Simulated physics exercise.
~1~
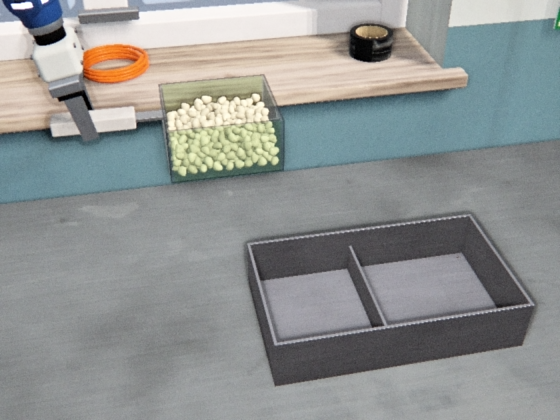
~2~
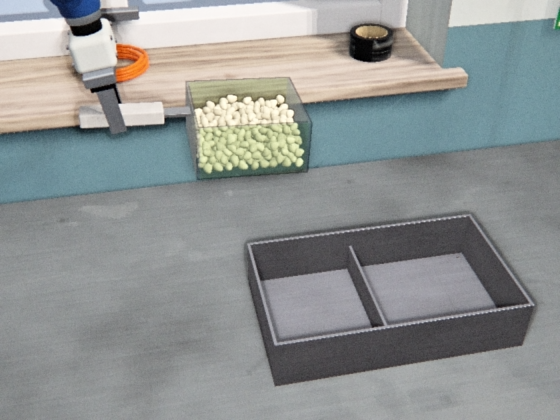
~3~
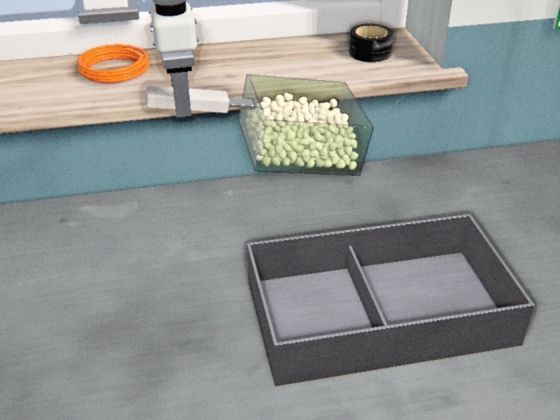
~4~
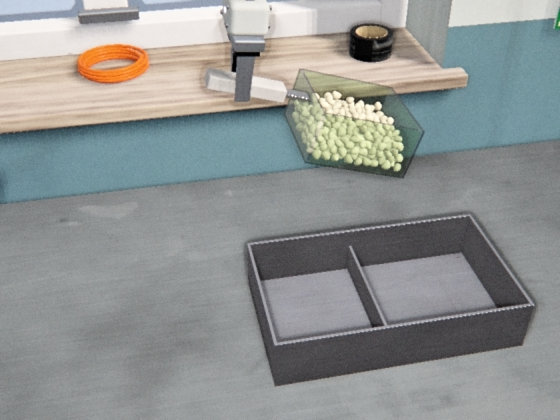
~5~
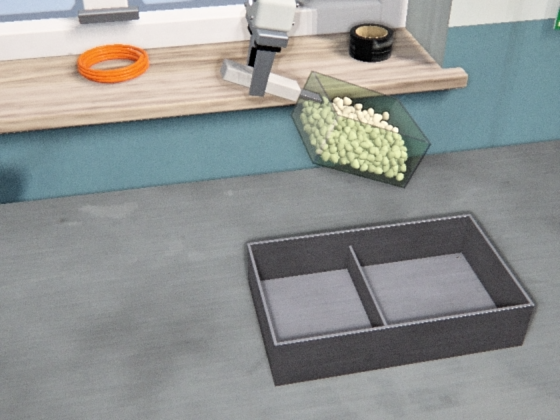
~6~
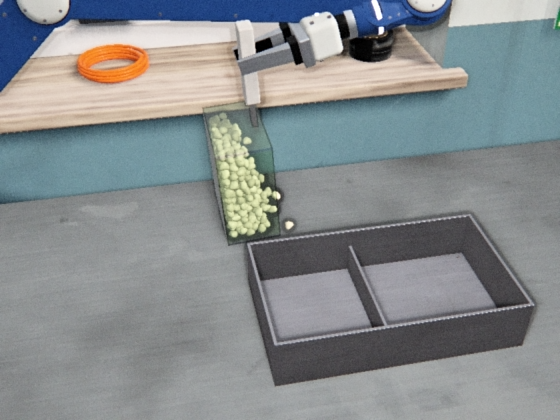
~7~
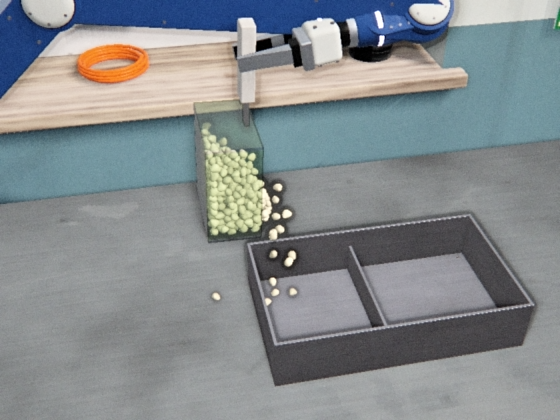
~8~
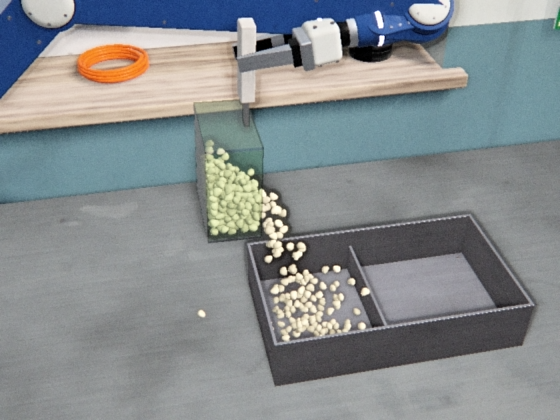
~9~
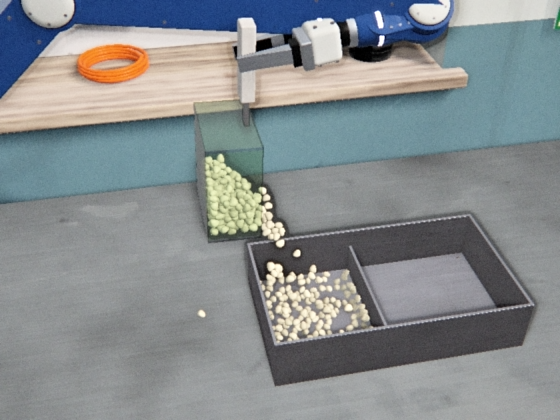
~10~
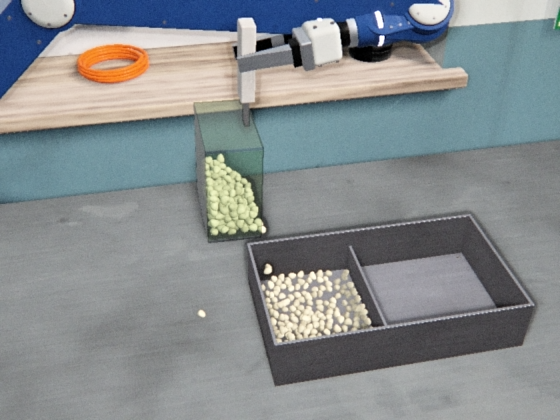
A robot arm holds a clear greenish box of pale dried beans beside a wooden shelf, above a dark two-part crate on a gray surface. It carries the box to the right, gradually tilting it, then swings back left as the box tips steeply onto its side. A few beans spill from the lower edge, and soon a stream pours into the crate's left compartment while one strays onto the gray surface. The arm holds still as the flow thins and stops. Finally, beans cover much of the left compartment, the right stays empty, and many remain in the tilted box.
